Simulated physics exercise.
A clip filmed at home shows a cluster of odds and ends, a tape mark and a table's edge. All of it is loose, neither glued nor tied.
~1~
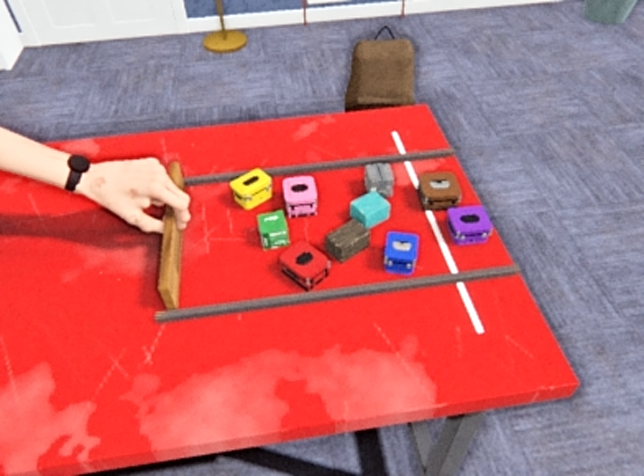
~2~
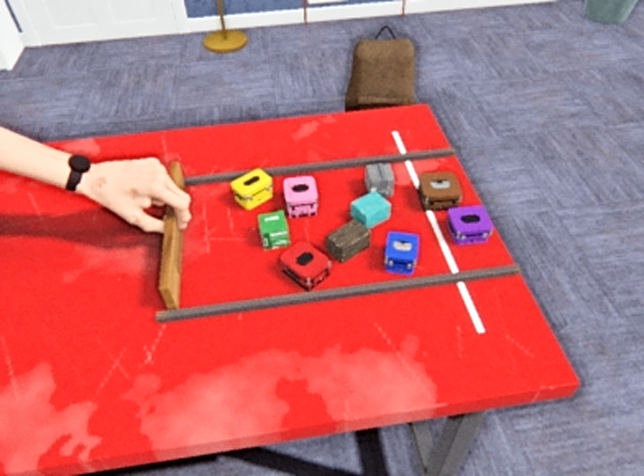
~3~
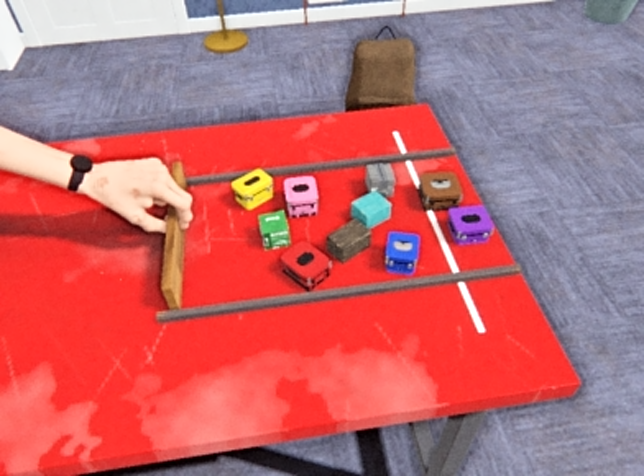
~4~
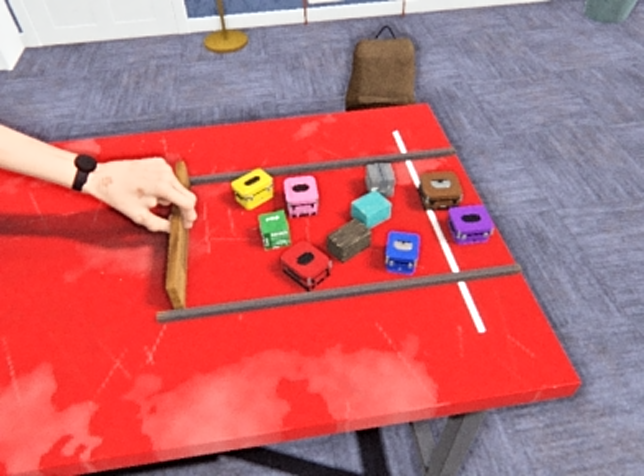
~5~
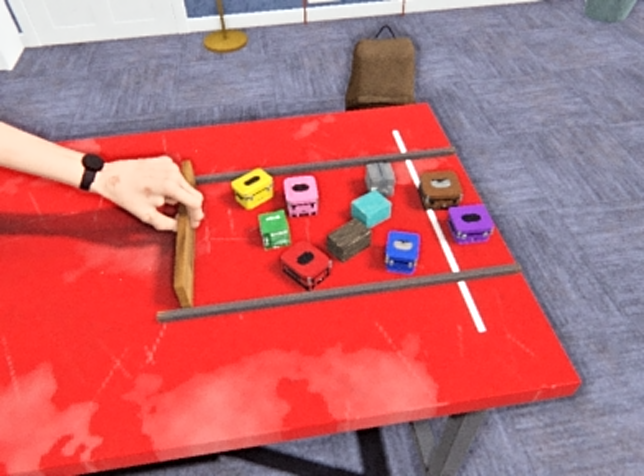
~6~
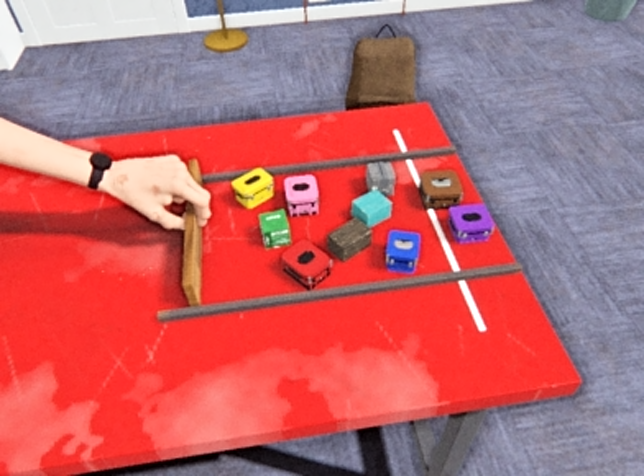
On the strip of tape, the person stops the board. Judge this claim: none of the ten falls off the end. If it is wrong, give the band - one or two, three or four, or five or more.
Pieces going over the end will number one or two.
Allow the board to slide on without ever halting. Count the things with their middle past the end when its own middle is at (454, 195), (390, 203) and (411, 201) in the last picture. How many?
Per position: 6 / 0 / 0.
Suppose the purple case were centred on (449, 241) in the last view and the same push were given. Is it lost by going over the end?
From that start, the object then does not stay.
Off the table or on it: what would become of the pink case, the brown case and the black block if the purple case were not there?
Pink case still up; brown case down; black block still up.
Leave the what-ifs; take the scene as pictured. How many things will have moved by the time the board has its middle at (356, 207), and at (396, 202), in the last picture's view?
By the first moment it's 8, by the second it's 10.
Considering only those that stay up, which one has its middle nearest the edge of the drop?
The one you want is the blue case.
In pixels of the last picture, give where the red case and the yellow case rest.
You'll find the red case at roughly (469, 251) and the yellow case at roughly (424, 160).
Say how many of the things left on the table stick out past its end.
Things overhanging at the end: 3.
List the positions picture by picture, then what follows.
Purple case (468, 226); brown case (438, 192); grey box (379, 181); board (174, 230); tape (429, 213), in the first frame.
Brown case (439, 192); blue case (401, 253), in the second frame.
Grey box (380, 181); pink case (301, 197), in the third frame.
Purple case (469, 225); board (180, 230), in the fourth frame.
Brown case (439, 191); red case (306, 266), in the fifth frame.
Purple case (470, 224); brown case (440, 190); grey box (380, 180); board (194, 227); tape (431, 211), in the sixth frame.
Soon after, none off yet; purple case at rest near (470, 224); brown case at rest near (440, 190); grey box at rest near (380, 180).
After that, none off yet; purple case moving near (475, 223); brown case displaced about its own width near (460, 183); grey box displaced well along near (424, 168).
In the end, the number that fall off is one or two; gone, brown case and purple case.
